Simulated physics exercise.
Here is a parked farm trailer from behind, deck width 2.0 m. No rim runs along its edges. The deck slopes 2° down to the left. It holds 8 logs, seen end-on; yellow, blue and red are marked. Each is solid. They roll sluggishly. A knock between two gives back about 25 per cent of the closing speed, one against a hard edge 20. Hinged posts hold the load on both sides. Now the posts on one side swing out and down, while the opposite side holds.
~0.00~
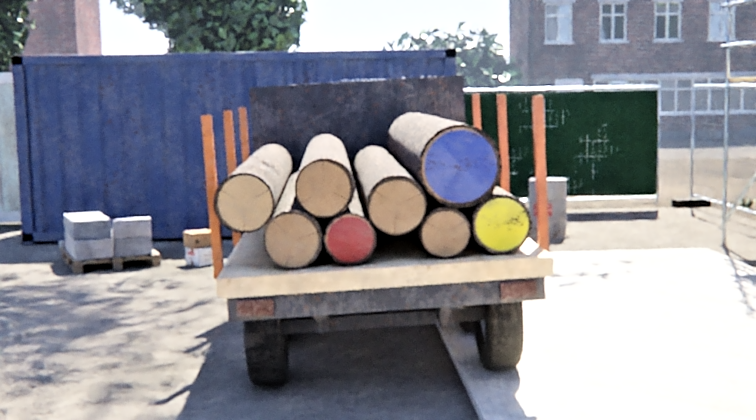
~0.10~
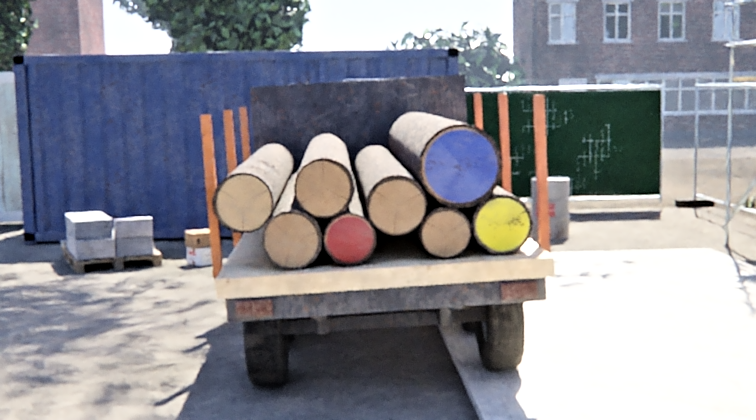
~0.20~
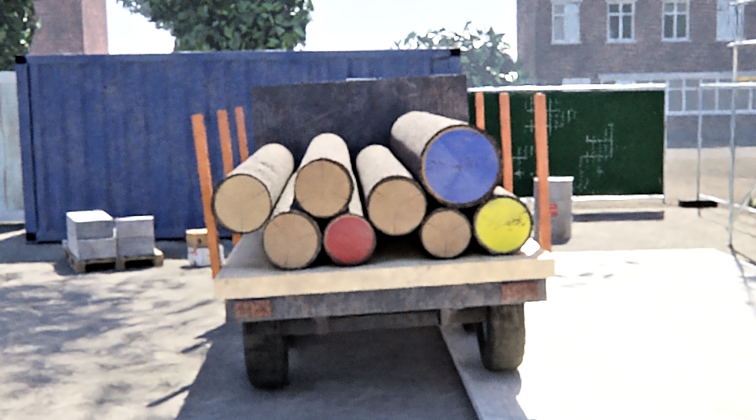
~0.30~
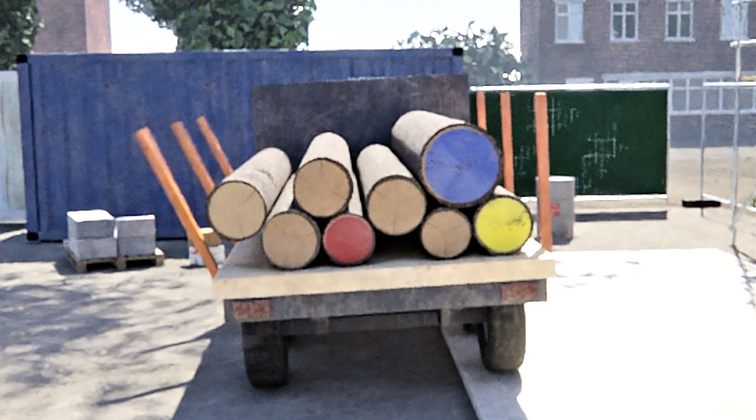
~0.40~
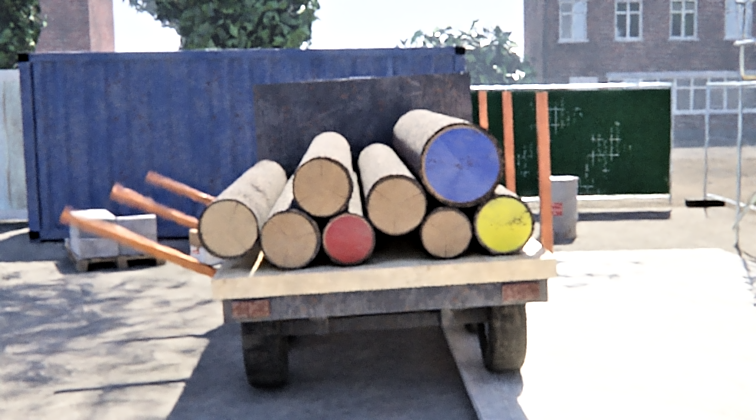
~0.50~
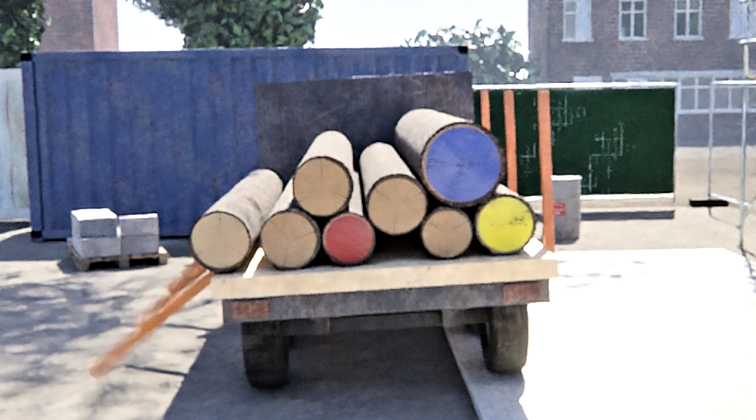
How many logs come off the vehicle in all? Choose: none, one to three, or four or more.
The answer is one to three, which leaves 7 of 8.
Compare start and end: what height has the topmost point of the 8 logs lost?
Roughly 0 cm.
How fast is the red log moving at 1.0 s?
Roughly 0.0 m/s.
Then, 1.0 s in, yellow is on the deck, 30 cm from the right edge; blue is up on others, 50 cm from the right edge; red is on the deck, 80 cm from the left edge; 1 of 8 is off.
In the end (3.1 s), yellow is on the deck, 30 cm from the right edge; blue is up on others, 50 cm from the right edge; red is on the deck, 80 cm from the left edge; 1 of 8 is off.
